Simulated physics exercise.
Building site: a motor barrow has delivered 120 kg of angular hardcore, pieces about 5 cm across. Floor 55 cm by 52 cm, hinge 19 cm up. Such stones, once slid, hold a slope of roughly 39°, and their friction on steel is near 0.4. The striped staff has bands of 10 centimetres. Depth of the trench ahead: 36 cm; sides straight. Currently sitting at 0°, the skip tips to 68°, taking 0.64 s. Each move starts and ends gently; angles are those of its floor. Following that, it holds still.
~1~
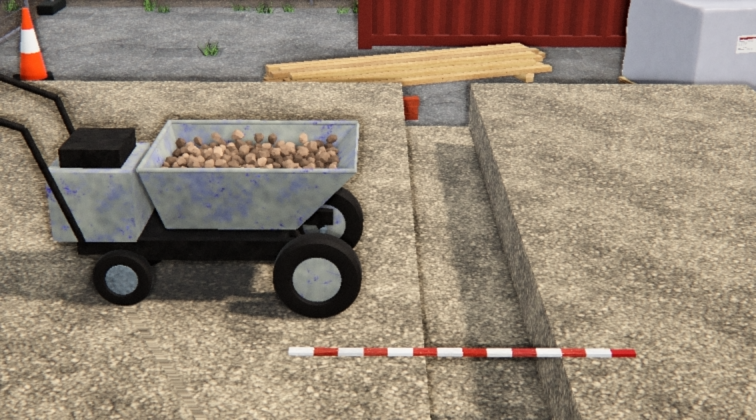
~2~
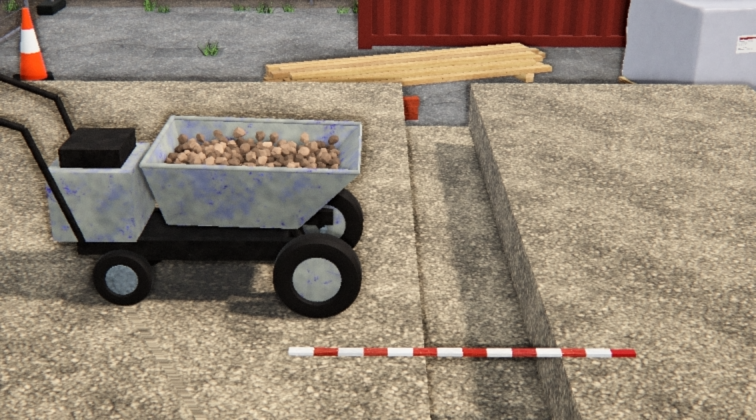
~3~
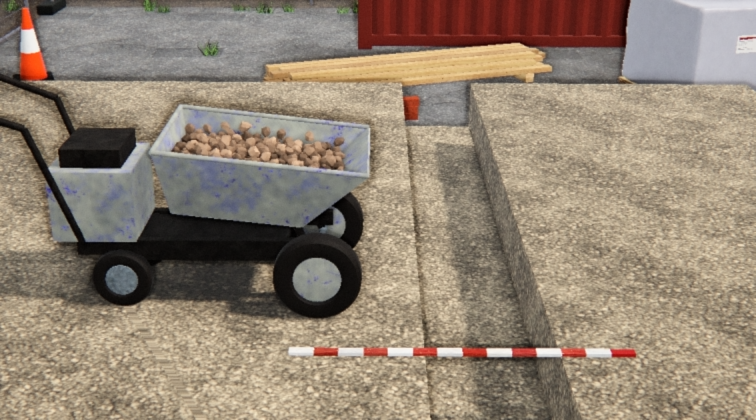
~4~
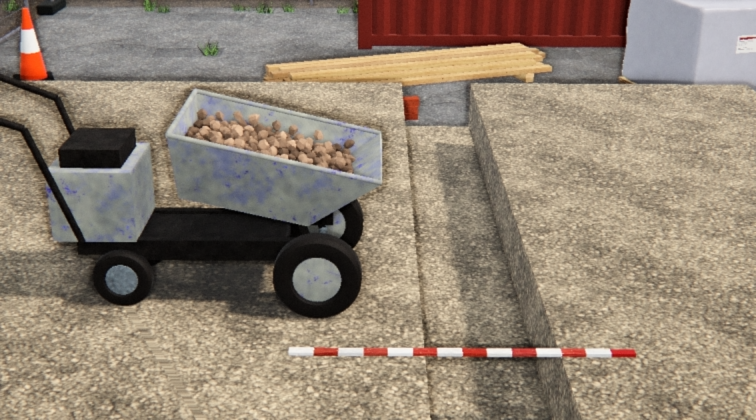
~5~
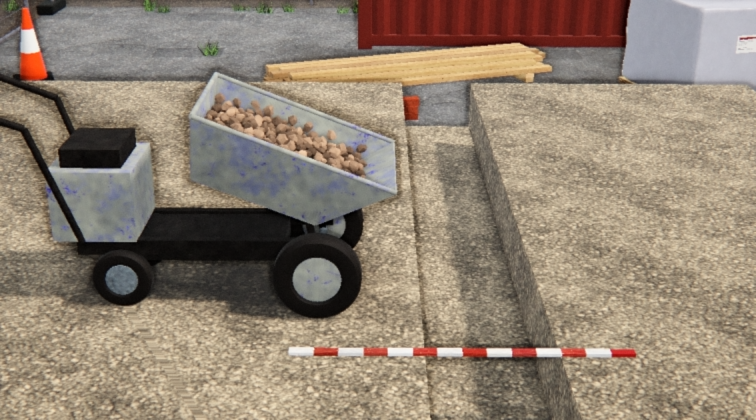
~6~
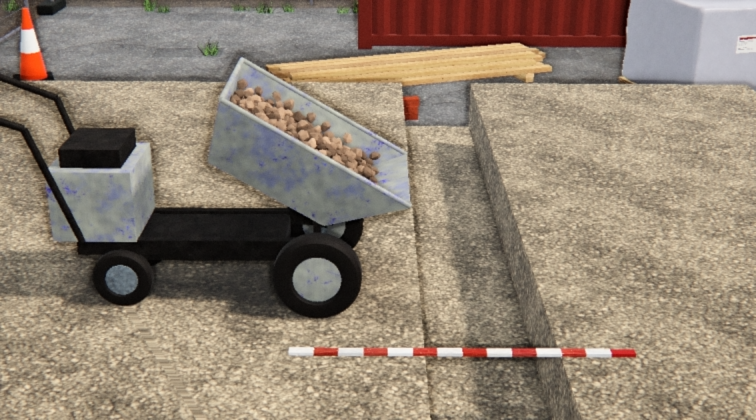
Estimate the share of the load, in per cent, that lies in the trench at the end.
I would say 99 per cent of the load lies in the trench at the end.
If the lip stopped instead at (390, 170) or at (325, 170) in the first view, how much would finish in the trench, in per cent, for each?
First spot about 85, second spot about 100 per cent.
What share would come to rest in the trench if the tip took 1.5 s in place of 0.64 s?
I'd put it at some 95 in a hundred.
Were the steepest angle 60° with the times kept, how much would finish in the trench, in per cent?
Roughly 60%.
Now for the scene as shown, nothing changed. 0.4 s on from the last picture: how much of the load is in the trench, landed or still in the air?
About 15 per cent by then.
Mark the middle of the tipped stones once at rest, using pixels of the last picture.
Their middle lands near (491, 342).
Then, 0.2 s after the last picture the floor is at 57°, 100 % in the skip; the foremost stones are at (410, 215).
Then, 0.4 s after the last picture the floor is at 68°, 85 % in the skip, 15 % in the trench; the foremost stones are at (495, 294).
Then, 0.8 s after the last picture the floor is at 68°, 27 % in the skip, 72 % in the trench, 1 % past the trench; the foremost stones are at (582, 270).
Then, 2.7 s after the last picture the floor is at 68°, 0 % in the skip, 99 % in the trench, 1 % past the trench; the foremost stones are at (624, 269).
